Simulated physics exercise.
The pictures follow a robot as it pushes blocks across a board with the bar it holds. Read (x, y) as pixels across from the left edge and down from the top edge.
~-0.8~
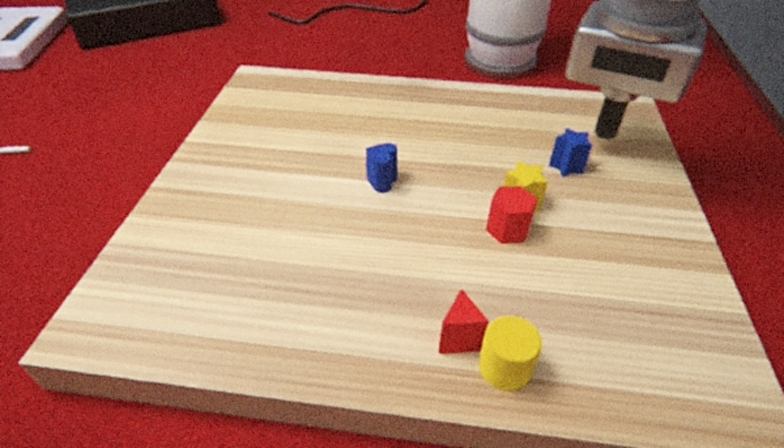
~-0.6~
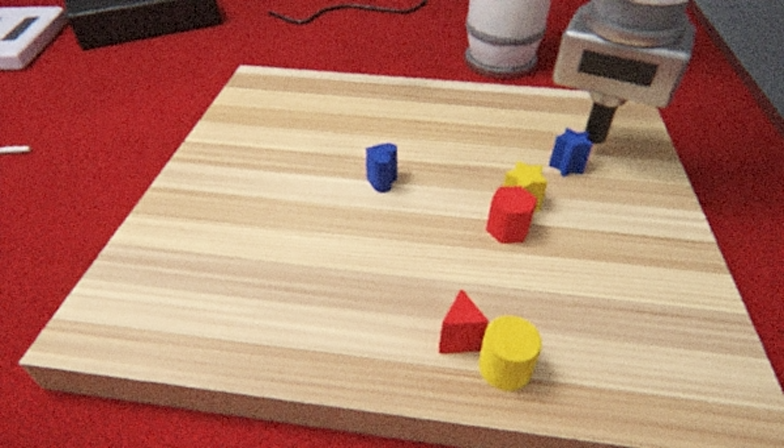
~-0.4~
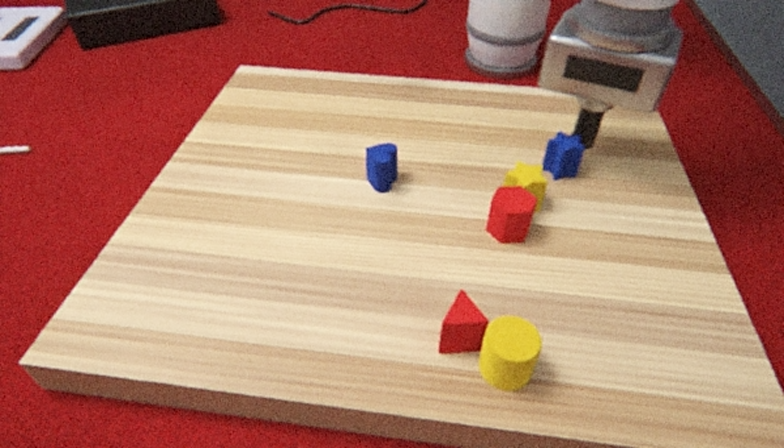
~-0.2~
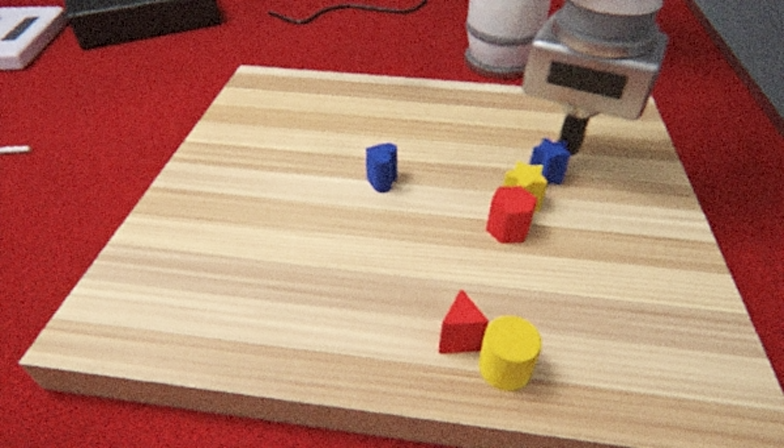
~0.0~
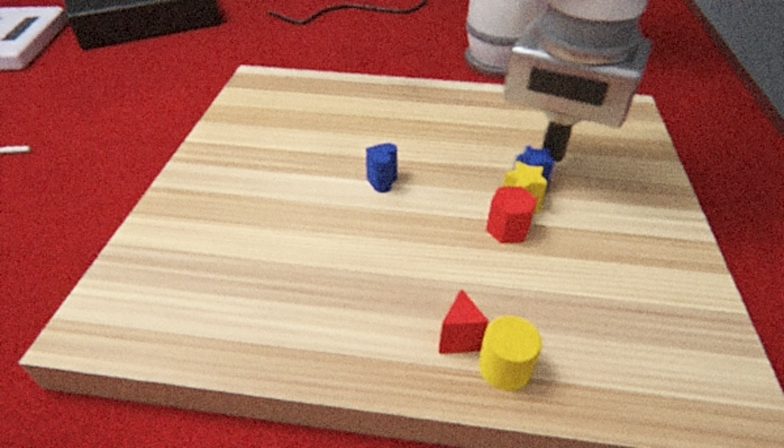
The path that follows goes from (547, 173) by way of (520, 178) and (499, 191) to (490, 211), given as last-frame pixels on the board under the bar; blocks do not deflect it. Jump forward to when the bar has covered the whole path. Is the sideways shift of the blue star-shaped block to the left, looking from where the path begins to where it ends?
No, it doesn't check out.
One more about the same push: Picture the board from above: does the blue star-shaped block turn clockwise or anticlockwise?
Looking down, my answer is that the blue star-shaped block rotates clockwise.
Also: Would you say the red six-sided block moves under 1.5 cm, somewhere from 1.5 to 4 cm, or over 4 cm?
It falls in the 1.5 to 4 cm band.
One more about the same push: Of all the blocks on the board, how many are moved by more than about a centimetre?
The answer will be at least three.
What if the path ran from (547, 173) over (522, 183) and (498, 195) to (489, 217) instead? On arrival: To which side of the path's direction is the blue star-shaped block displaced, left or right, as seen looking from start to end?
My answer: Right.
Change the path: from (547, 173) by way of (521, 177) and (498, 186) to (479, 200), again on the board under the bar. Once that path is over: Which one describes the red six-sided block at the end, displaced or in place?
That one moves away.
On the path given first. One third of the way, bar (523, 163); red six-sided block (513, 205); yellow star-shaped block (516, 181), turned 45° anticlockwise; blue star-shaped block (507, 161).
Two thirds of the way, bar (502, 176); red six-sided block (515, 218), turned 30° anticlockwise; yellow star-shaped block (498, 193), turned 80° anticlockwise; blue star-shaped block (481, 171), turned 15° clockwise.
At the end, bar (493, 195); red six-sided block (516, 220), turned 40° anticlockwise; yellow star-shaped block (480, 199), turned 125° anticlockwise; blue star-shaped block (468, 175), turned 80° clockwise.
